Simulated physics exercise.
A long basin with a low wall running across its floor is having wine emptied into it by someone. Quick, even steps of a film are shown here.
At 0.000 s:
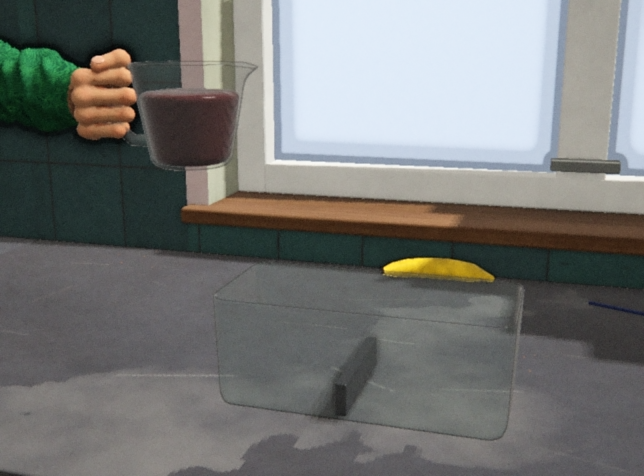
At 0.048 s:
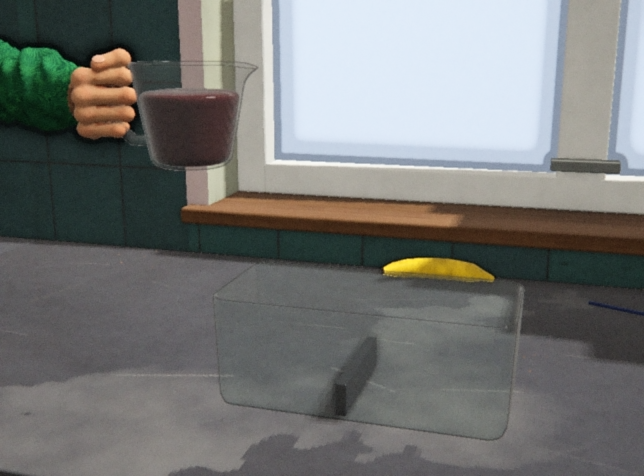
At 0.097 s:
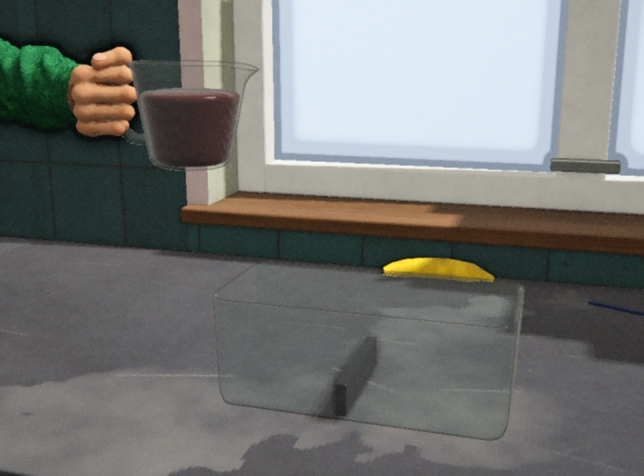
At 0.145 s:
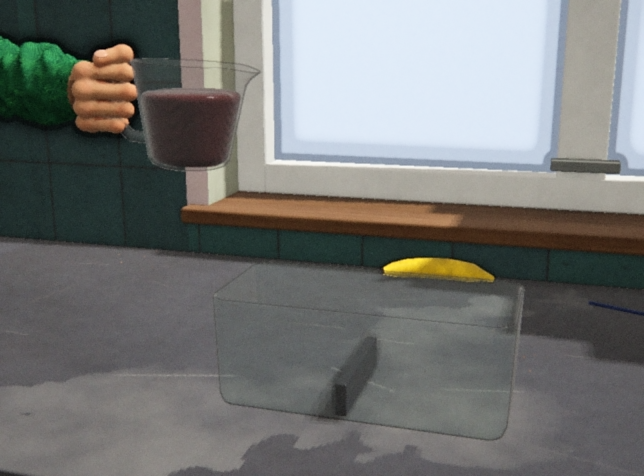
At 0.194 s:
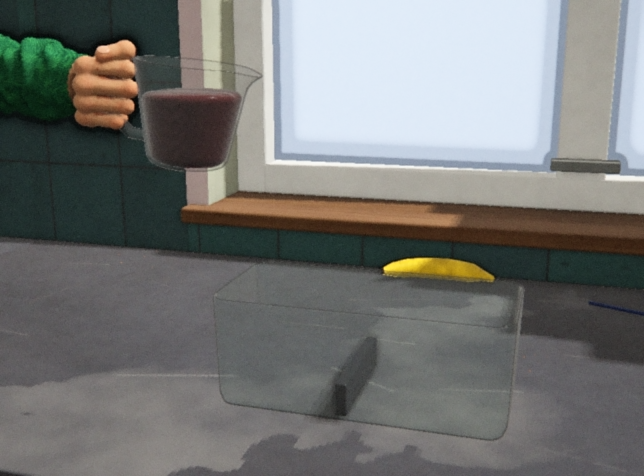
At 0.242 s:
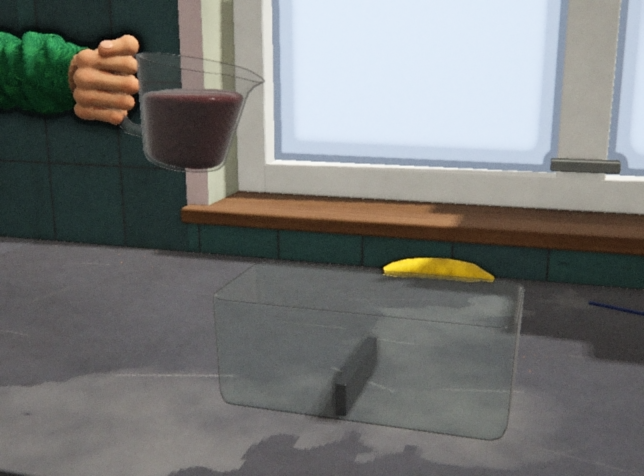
To begin with, a hand in a green sleeve holds a clear jug of dark red wine upright at the upper left, above a long, empty glass basin with a low wall across its floor. The hand then gradually tilts the jug slightly to the right, and the wine stays inside it.
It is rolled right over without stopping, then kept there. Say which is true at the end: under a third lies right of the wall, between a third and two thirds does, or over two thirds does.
I reckon what ends right of the wall does not reach a third.
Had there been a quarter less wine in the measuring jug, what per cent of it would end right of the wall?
10 per cent.
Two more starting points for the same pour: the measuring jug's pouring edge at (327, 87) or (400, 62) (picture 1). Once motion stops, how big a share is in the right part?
In turn 80 % and 80 %.
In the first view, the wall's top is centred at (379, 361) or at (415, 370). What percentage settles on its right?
Respectively 10 and 20 per cent, approximately.
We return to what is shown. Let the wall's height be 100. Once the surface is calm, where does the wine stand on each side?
Some 70 per cent left and 0 right.
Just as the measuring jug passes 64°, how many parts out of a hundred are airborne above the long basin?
Around 20 in a hundred, more or less.
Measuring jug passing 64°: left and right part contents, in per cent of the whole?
About 0 per cent on the left and 0 on the right.
A moment on, the measuring jug is tipped part way and 80 per cent is still to pour, 1 is left of the wall and 0 right of it.
Next, the measuring jug is tipped on its side and 15 per cent is still to pour, 59 is left of the wall and 2 right of it.
Then the measuring jug is tipped right over and 0 per cent is still to pour, 88 is left of the wall and 7 right of it.
Later the measuring jug is tipped right over and 0 per cent is still to pour, 87 is left of the wall and 8 right of it.
In the end 87 per cent lies left of the wall, 8 right of it and 5 outside.
